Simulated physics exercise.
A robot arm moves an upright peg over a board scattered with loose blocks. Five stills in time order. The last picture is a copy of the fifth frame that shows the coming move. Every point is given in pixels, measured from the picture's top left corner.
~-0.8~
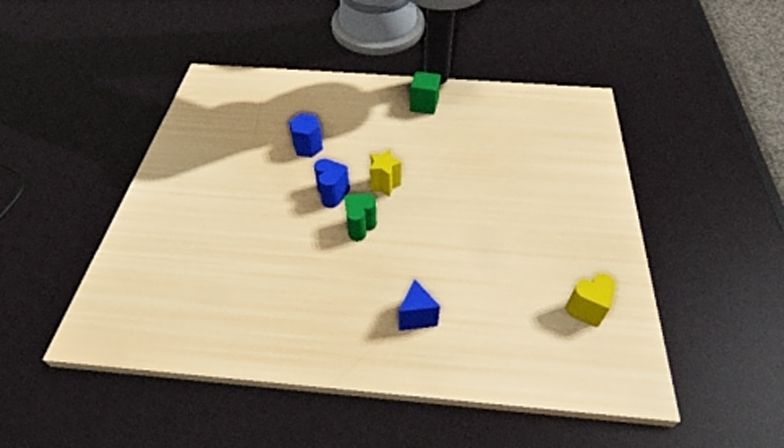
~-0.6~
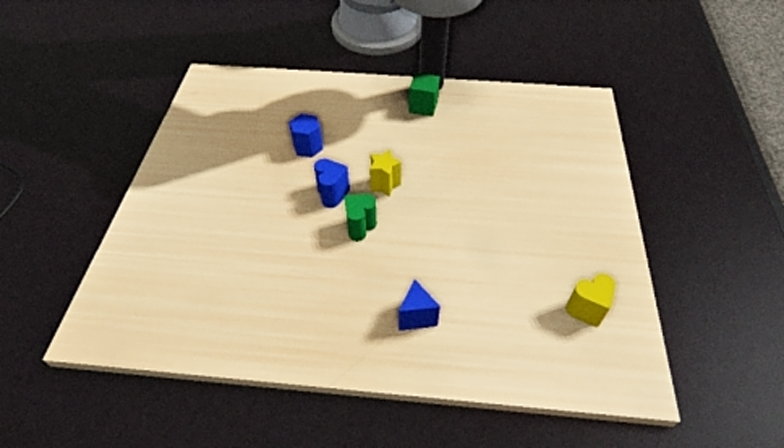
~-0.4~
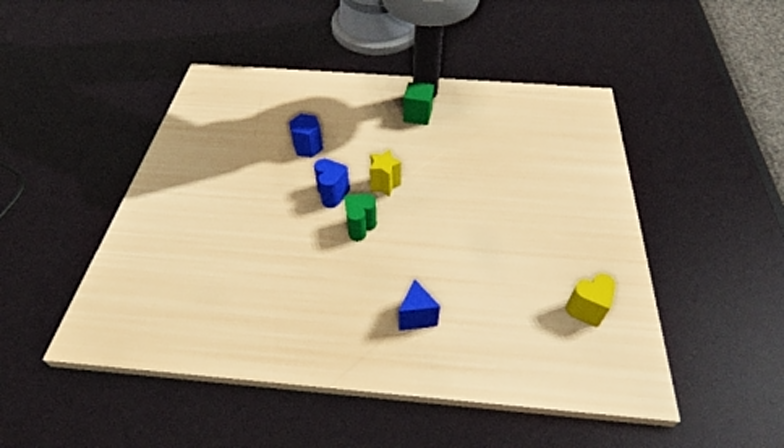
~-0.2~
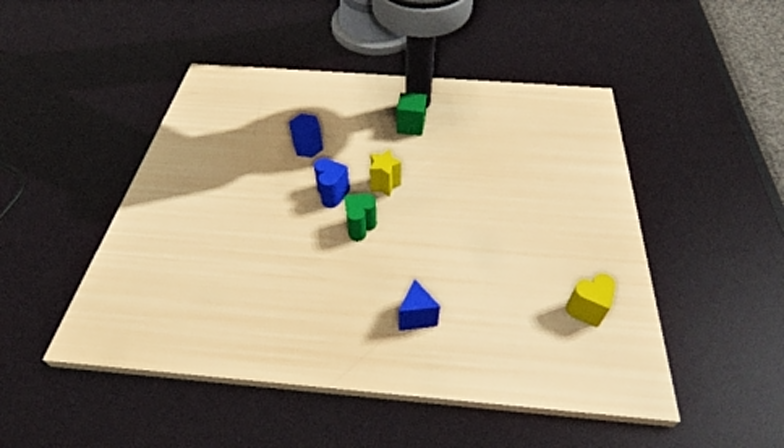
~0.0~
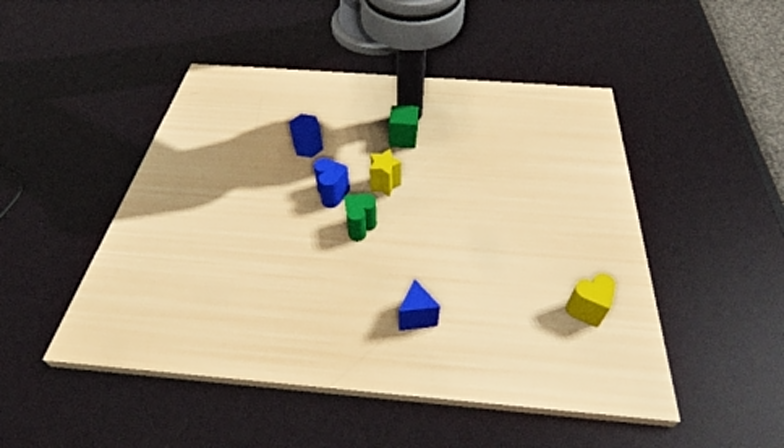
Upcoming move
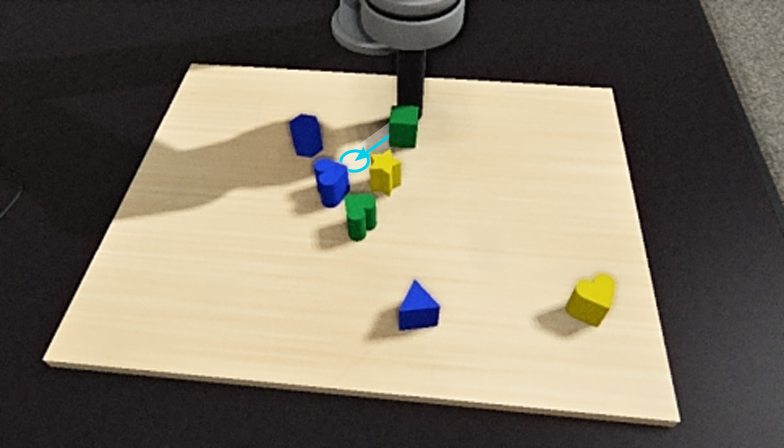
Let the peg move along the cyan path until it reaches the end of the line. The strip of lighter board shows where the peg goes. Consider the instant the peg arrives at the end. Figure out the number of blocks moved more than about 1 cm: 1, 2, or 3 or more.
My count: 1.
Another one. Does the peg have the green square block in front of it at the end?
It seems not.
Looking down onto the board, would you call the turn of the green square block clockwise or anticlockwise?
Counterclockwise from above.
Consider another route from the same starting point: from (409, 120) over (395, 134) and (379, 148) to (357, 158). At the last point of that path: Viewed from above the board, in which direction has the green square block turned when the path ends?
Looking down on the board, it turns counter-clockwise.
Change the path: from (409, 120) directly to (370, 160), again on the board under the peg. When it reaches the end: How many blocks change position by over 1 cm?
The answer will be two.
The line goes straight from (409, 120) to (355, 161).
What follows on the original path. Halfway along, peg (383, 135); green square block (395, 134), turned 35° anticlockwise.
At the end, peg (354, 156); yellow star unmoved; green square block (395, 136), turned 45° anticlockwise.
